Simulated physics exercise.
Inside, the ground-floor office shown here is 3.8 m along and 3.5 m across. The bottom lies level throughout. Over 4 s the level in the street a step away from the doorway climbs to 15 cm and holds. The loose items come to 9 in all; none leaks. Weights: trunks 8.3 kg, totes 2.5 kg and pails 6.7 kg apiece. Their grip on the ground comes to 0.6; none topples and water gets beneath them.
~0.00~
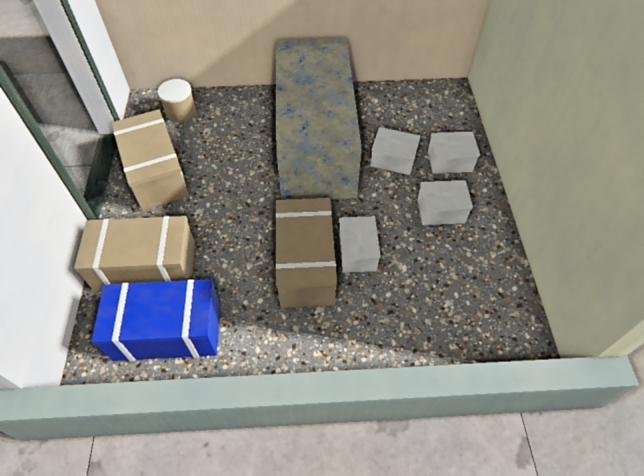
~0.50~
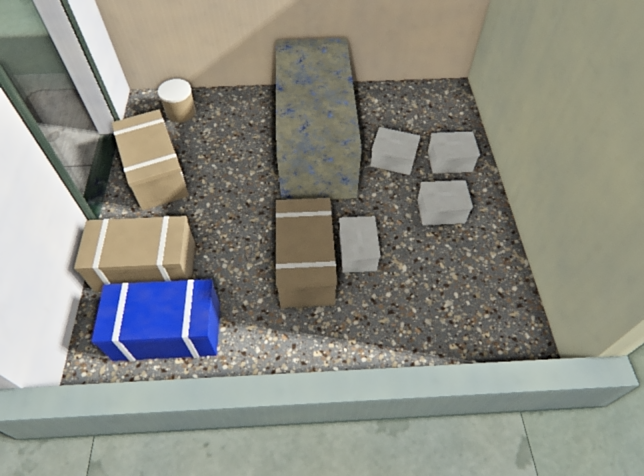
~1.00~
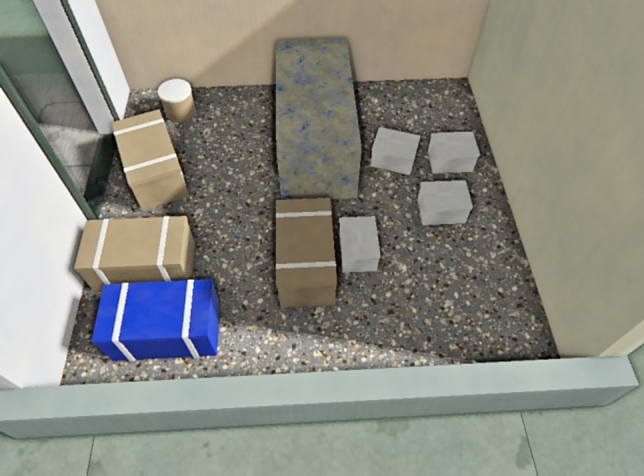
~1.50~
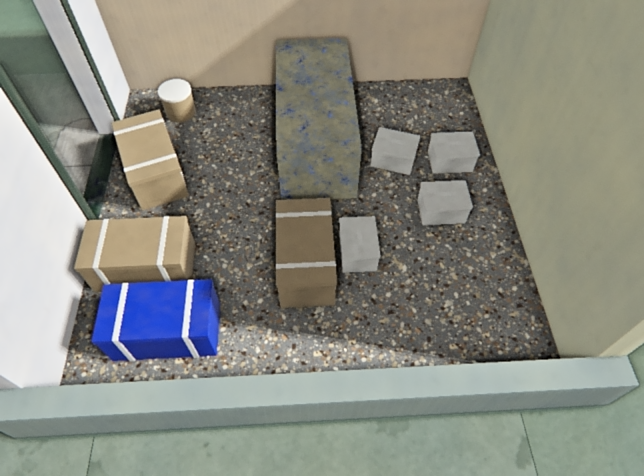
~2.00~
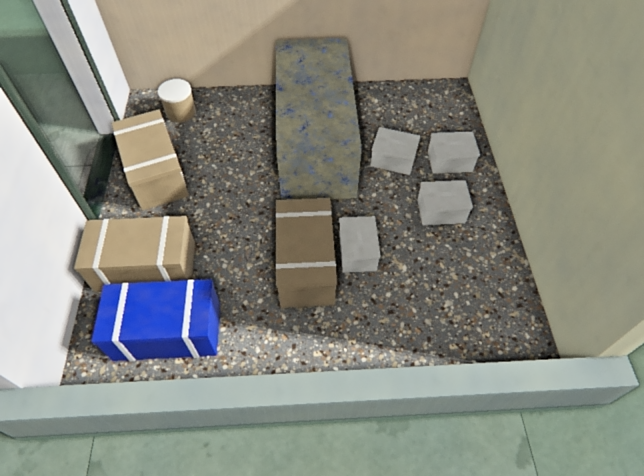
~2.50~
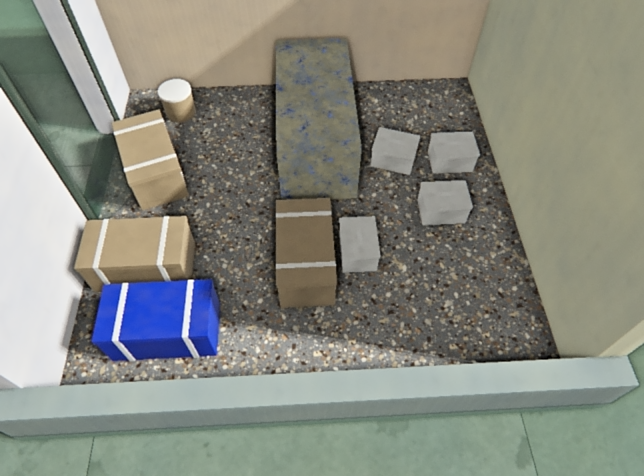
In the video, a blue trunk, tan and brown boxes, gray blocks, a small white-topped pail and a mottled slab sit motionless on a speckled floor, while the pale ground outside the low front wall turns greenish.
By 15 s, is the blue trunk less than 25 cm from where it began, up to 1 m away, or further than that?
It is going to make a small trip.
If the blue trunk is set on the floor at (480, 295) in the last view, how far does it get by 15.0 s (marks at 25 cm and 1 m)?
Looks like it is swept a long way.
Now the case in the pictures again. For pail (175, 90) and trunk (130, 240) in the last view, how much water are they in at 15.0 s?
Close to 9 and 6 centimetres.
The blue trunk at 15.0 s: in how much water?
Near 6 cm deep.
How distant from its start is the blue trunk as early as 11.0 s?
Roughly 20 cm.
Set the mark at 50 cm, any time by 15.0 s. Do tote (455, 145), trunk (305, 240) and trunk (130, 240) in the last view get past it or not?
Going one by one, I get above, above and above.
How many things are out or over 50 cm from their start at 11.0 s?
The count is 4.
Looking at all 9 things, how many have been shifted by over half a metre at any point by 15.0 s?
8.
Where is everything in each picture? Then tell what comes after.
In the first frame, the blue trunk at (154, 309) rests on the ground; 0.0 m2 under water; 0 of 9 have shifted.
In the second frame, the blue trunk at (154, 309), on the bottom; water covers 0.0 m2; 0 of 9 have shifted.
In the third frame, the blue trunk at (154, 309), on the bottom; 0.0 m2 under water; 0 of 9 have shifted.
In the fourth frame, the blue trunk at (154, 309), on the bottom; water covers 0.0 m2; 0 of 9 have shifted.
In the fifth frame, the blue trunk at (154, 309) rests on the ground; water covers 0.0 m2; 0 of 9 have shifted.
In the sixth frame, the blue trunk at (154, 309) rests on the ground; 0.2 m2 under water; 0 of 9 have shifted.
After 3.5 s the blue trunk is near (154, 309), 0.0 m from its start, aground; 0 afloat.
After 6.8 s the blue trunk is near (154, 309), 0.0 m from its start, aground; 1 afloat.
After 11.0 s the blue trunk is near (140, 331), 0.2 m from its start, afloat; 8 afloat.
After 15.0 s the blue trunk is near (151, 237), 0.6 m from its start, afloat; 9 afloat.
